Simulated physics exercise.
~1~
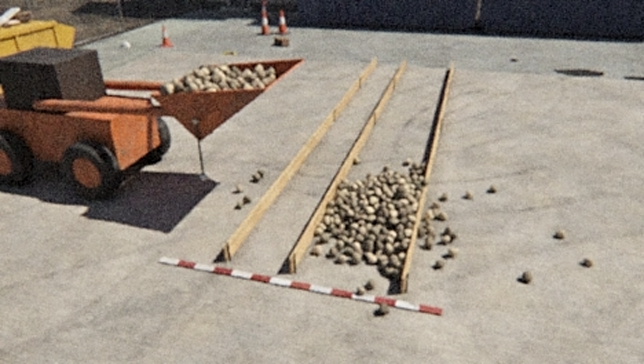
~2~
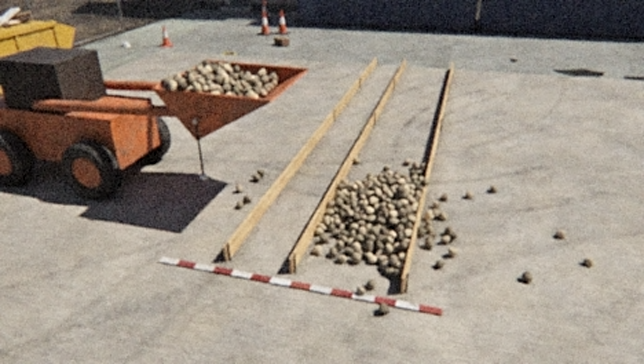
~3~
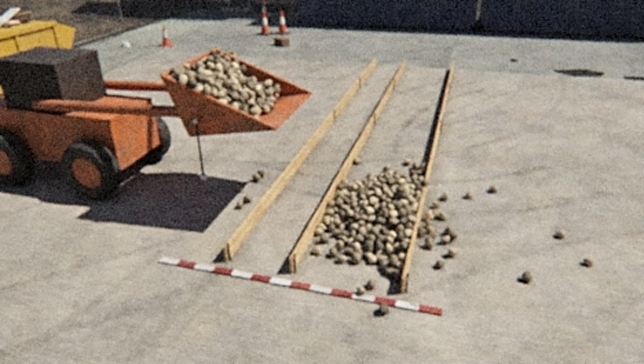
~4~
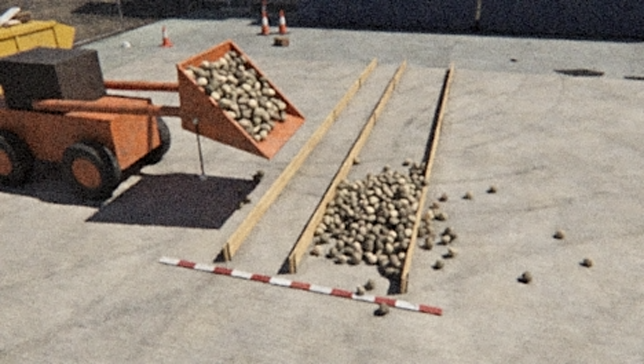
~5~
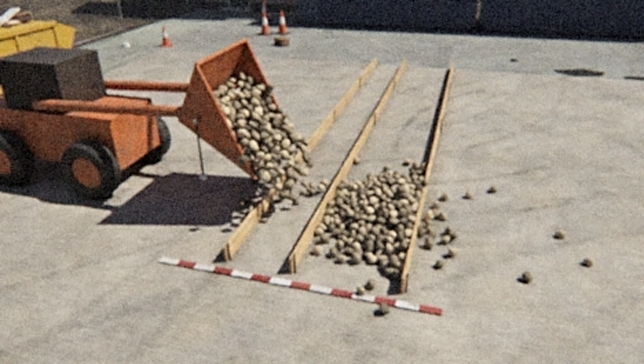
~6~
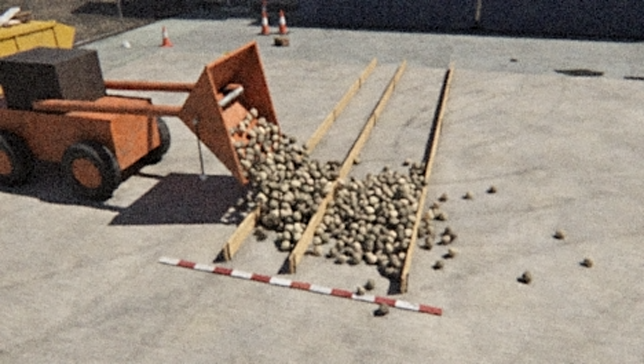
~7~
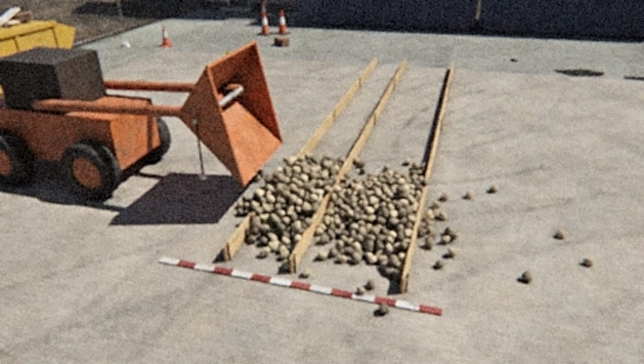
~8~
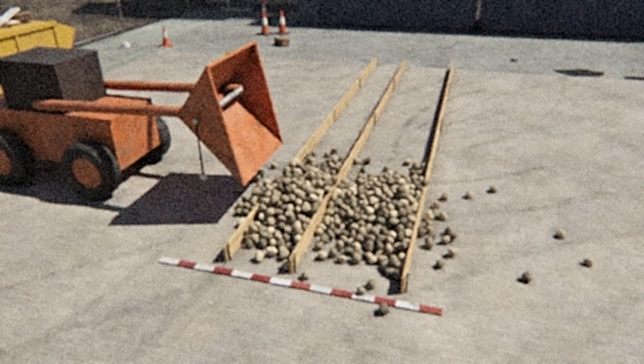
An orange loader with a bucket full of rounded cobbles stands at the left of a pale concrete yard, seen from above in sunlight. Three long wooden boards lie to its right, with an earlier heap of stones mostly between the middle and right boards, a few strays beyond, and a red-and-white staff across the near ends. The bucket tips forward steadily, and the cobbles slide out over its lip. They pour mainly between the left and middle boards, piling up beside the older heap. The bucket ends empty, tilted steeply down, and the stones lie still.
